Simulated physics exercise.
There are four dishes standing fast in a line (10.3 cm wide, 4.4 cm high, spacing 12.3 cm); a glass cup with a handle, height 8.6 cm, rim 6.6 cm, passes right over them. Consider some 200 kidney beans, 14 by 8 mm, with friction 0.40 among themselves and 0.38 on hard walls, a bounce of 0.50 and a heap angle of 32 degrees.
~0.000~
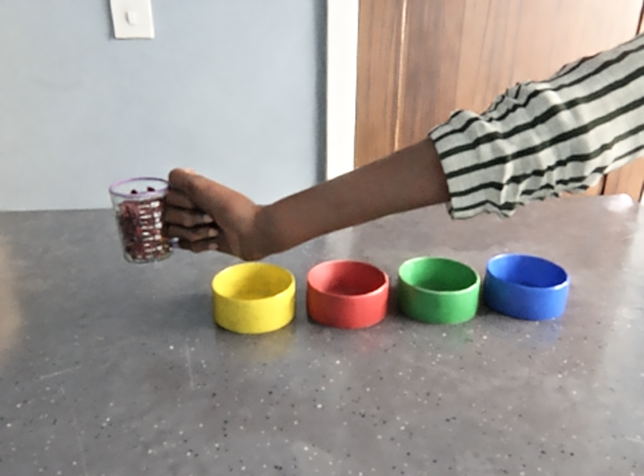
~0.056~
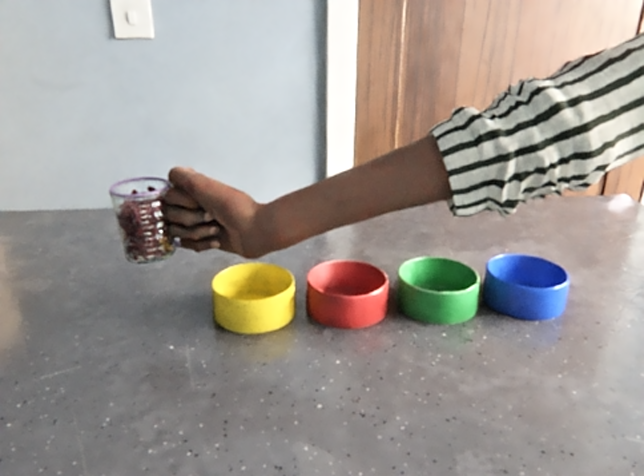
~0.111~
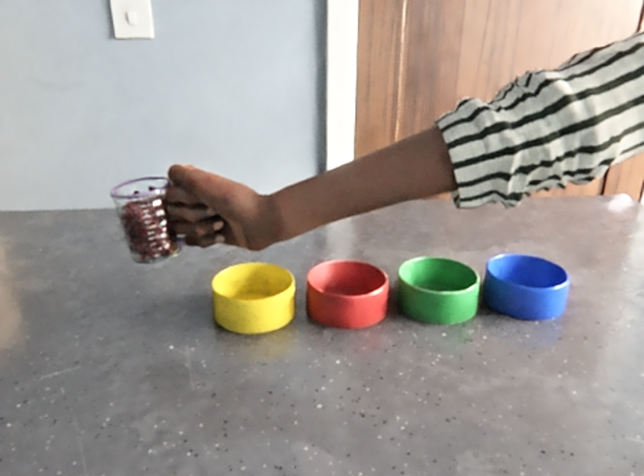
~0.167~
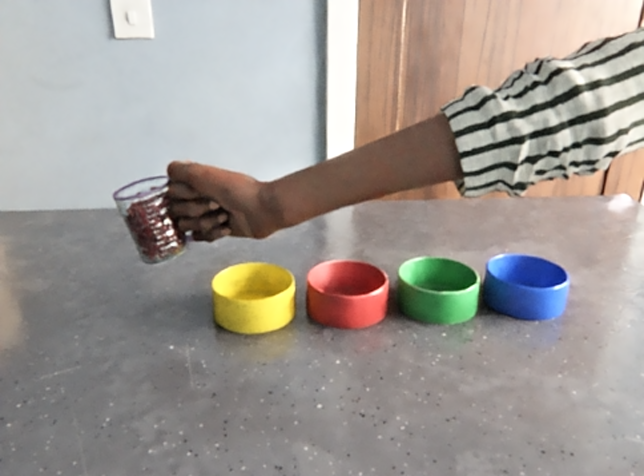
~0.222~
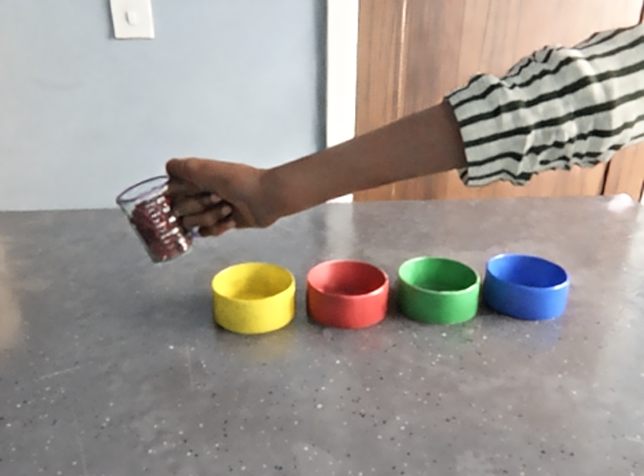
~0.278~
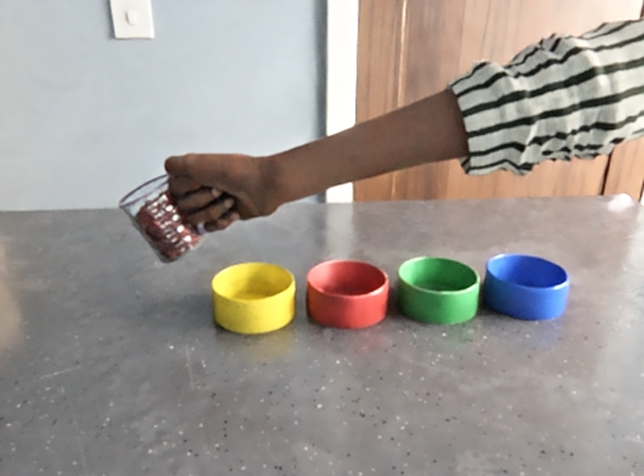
A hand tilts a glass cup of beans leftward while moving it slightly right.
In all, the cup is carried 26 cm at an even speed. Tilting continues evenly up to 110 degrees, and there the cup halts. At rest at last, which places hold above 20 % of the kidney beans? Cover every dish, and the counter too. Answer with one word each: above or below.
Red below, blue below, green below, yellow above, counter above.
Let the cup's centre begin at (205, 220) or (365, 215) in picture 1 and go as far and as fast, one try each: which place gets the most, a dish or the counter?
In the first try yellow collects the most, and in the second it's green.
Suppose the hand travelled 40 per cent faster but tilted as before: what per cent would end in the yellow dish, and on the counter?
Yellow 70, counter 20.
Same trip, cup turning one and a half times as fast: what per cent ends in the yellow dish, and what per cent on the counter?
Yellow 20, counter 80.
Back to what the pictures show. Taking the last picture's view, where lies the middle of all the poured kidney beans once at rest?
Close to pixel (211, 308).
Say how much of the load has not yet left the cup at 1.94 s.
Some 0 per cent.
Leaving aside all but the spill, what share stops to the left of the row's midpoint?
Roughly 100 per cent of them.
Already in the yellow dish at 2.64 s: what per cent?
Close to 45 per cent at that point.
Then, at 1.27 s, tilt 110 degrees; cup holds 35 %, yellow 10 %.
After 1.94 s, tilt 110 degrees; cup holds 0 %, yellow 45 %.
After 2.64 s, tilt 110 degrees; cup holds 0 %, yellow 45 %.
By 2.9 s all is still; red 0 %, blue 0 %, green 0 %, yellow 45 %, counter 55 %.
